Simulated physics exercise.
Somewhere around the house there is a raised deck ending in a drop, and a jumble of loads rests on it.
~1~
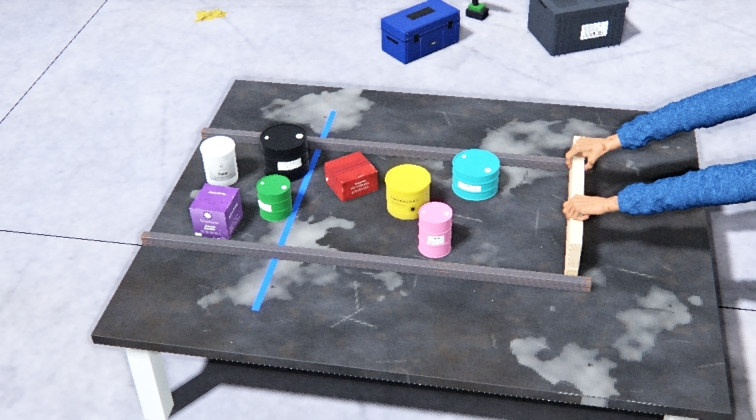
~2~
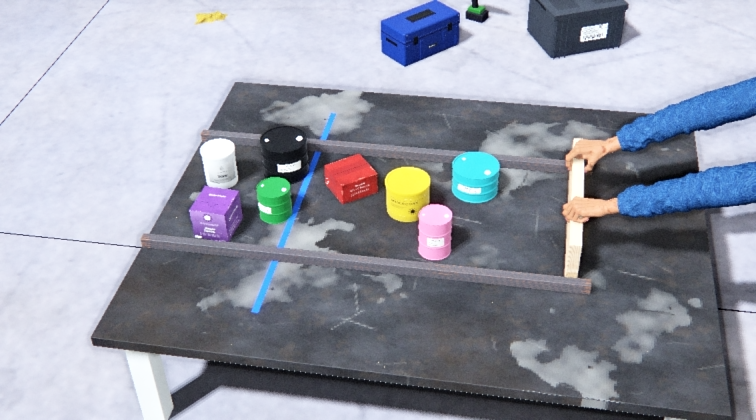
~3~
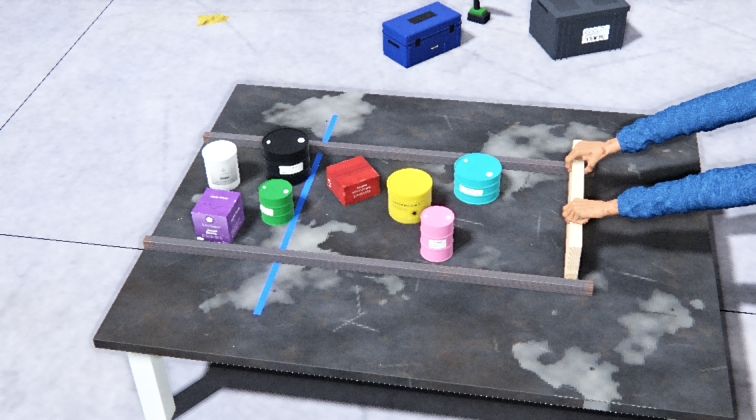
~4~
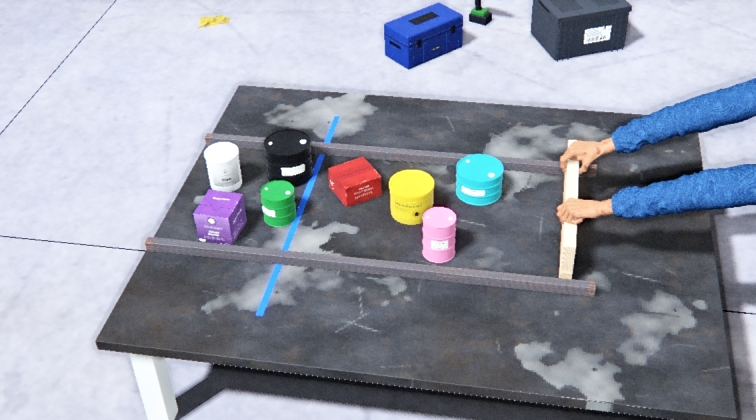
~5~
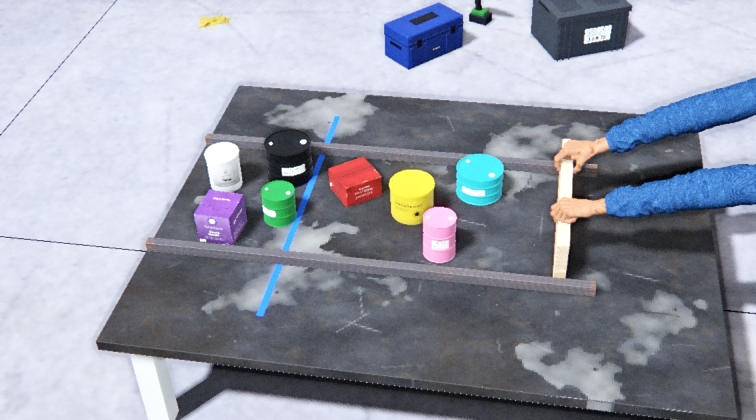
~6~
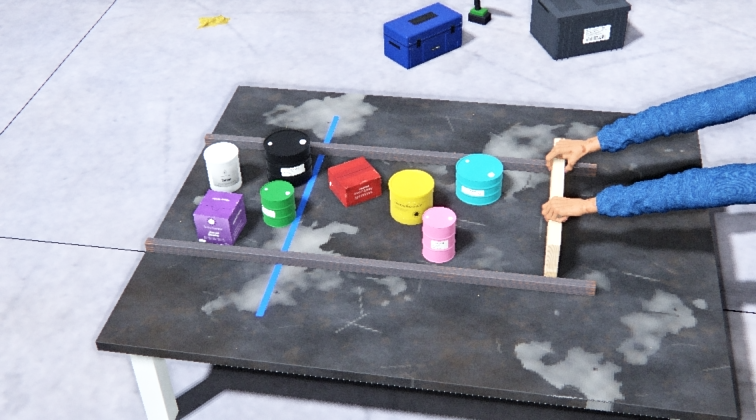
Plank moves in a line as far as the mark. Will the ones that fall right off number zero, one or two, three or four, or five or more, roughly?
They will number zero.
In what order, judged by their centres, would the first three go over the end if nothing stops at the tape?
First the white pail, then the purple box, then the black canister.
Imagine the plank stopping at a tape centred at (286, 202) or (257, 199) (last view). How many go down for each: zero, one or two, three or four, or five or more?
First tape: None; second tape: One or two.
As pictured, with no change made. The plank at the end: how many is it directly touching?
That would be 3 of them.
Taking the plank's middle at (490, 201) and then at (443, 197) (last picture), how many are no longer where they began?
One spot: 1. Other spot: 2.
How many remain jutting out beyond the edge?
That'd be 0.
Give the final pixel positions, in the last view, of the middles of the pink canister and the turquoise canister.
Taking them in turn, first comes (273, 220), then (294, 157).
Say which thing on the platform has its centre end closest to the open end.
That would be the white pail.
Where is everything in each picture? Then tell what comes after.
The first frame shows white pail (220, 162); purple box (217, 212); black canister (285, 153); plank (575, 205); tape (299, 198).
The second frame shows purple box (217, 214); red box (351, 179).
The third frame shows black canister (287, 157); turquoise canister (477, 179).
The fourth frame shows white pail (224, 168); plank (570, 209).
The fifth frame shows purple box (221, 218); green canister (279, 204).
The sixth frame shows white pail (224, 168); purple box (221, 218); black canister (288, 158); plank (555, 207); tape (303, 203).
Soon after, none off yet; white pail at rest near (224, 168); purple box at rest near (221, 218); black canister at rest near (288, 158).
Then, none off yet; white pail at rest near (224, 168); purple box at rest near (221, 218); black canister moved a little near (279, 154).
At rest, the number that fall off is zero.
